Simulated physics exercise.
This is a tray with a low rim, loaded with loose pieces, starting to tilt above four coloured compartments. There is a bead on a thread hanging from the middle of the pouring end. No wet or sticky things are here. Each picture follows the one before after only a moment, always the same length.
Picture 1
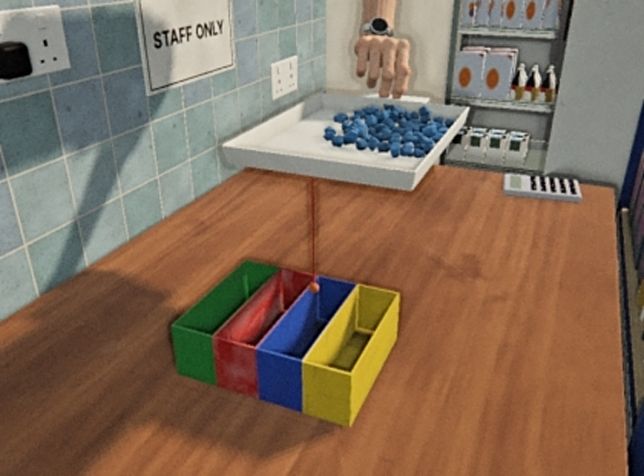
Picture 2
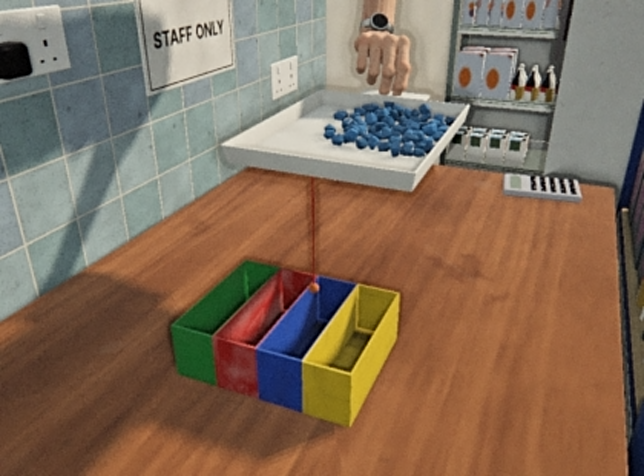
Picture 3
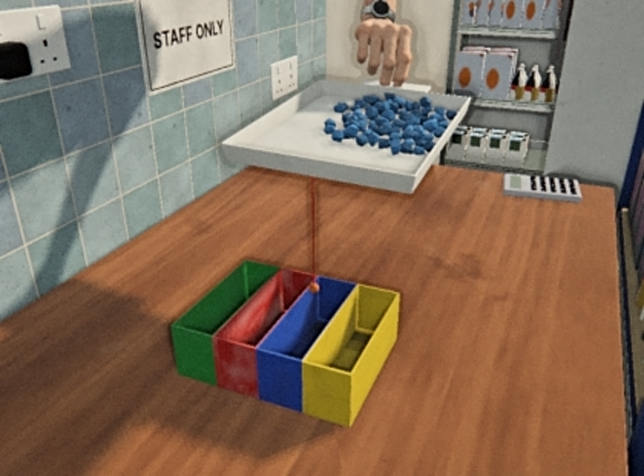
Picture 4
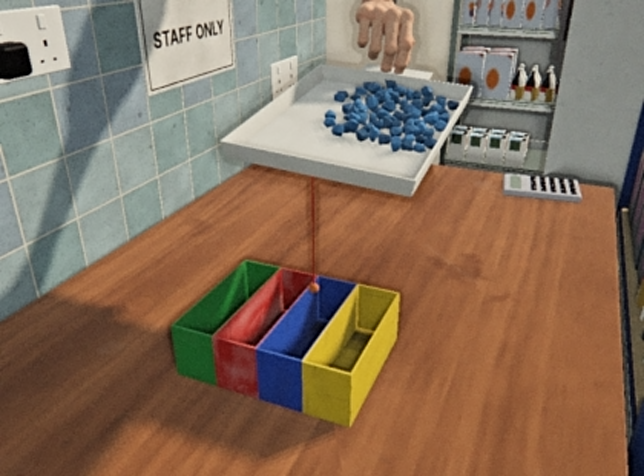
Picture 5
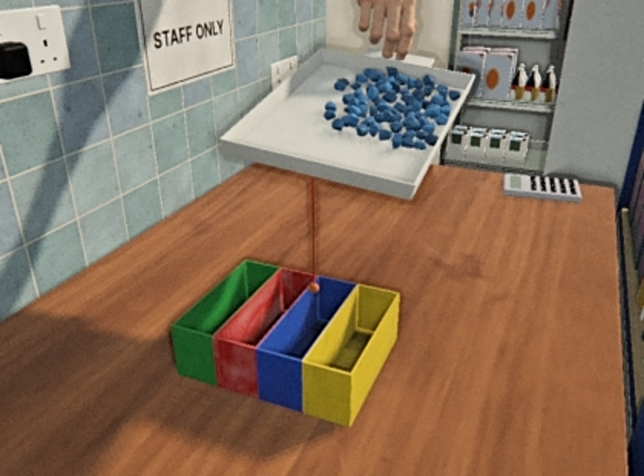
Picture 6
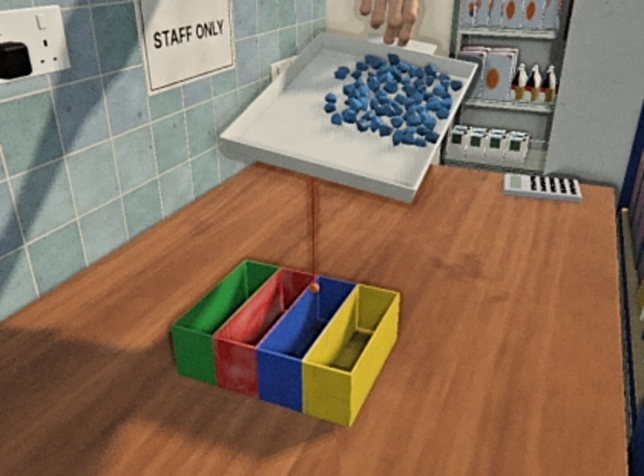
The clip opens on a level white tray of blue stones above green, red, blue and yellow compartments, with a hand over its far side and a bead hanging on a thread. The tray then tilts gradually, its right front corner lowest and far side rising, while the hand shifts slightly and the stones spread a little.
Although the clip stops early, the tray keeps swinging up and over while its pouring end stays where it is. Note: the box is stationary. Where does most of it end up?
Most ends up in the yellow cell.
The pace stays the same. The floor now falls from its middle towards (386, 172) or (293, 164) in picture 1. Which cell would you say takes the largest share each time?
First: The yellow cell, second: The green cell.
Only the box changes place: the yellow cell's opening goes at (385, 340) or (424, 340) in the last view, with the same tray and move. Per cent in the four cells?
Result, in turn: 80 %, 100 %.
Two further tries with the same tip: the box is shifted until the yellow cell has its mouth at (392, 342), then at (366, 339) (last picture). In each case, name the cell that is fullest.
Try 1 - the yellow one; try 2 - the cell in yellow.
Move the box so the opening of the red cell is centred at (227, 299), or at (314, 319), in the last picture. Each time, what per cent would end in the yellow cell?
The first try gives 0 per cent, the second 50 per cent.
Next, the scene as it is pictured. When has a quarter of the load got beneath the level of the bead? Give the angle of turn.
Around 85° at that moment.
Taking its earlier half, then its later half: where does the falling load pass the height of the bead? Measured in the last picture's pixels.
First part (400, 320), rest (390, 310).
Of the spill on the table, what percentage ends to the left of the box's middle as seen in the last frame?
Near 0 in a hundred.
Soon, tray tipped steeply; nearly all on the tray; a stray few falling or outside the box.
A while on, tray tipped past a quarter turn; a small part on the tray; about a quarter in the yellow cell; a stray few in the blue cell; about two thirds falling or outside the box.
Towards the end, tray tipped past a quarter turn; about a third in the yellow cell; a stray few in the blue cell; about two thirds falling or outside the box.
Finally, tray tipped past a quarter turn; about a third in the yellow cell; a stray few in the blue cell; none in the red cell; none in the green cell; about two thirds outside the box.
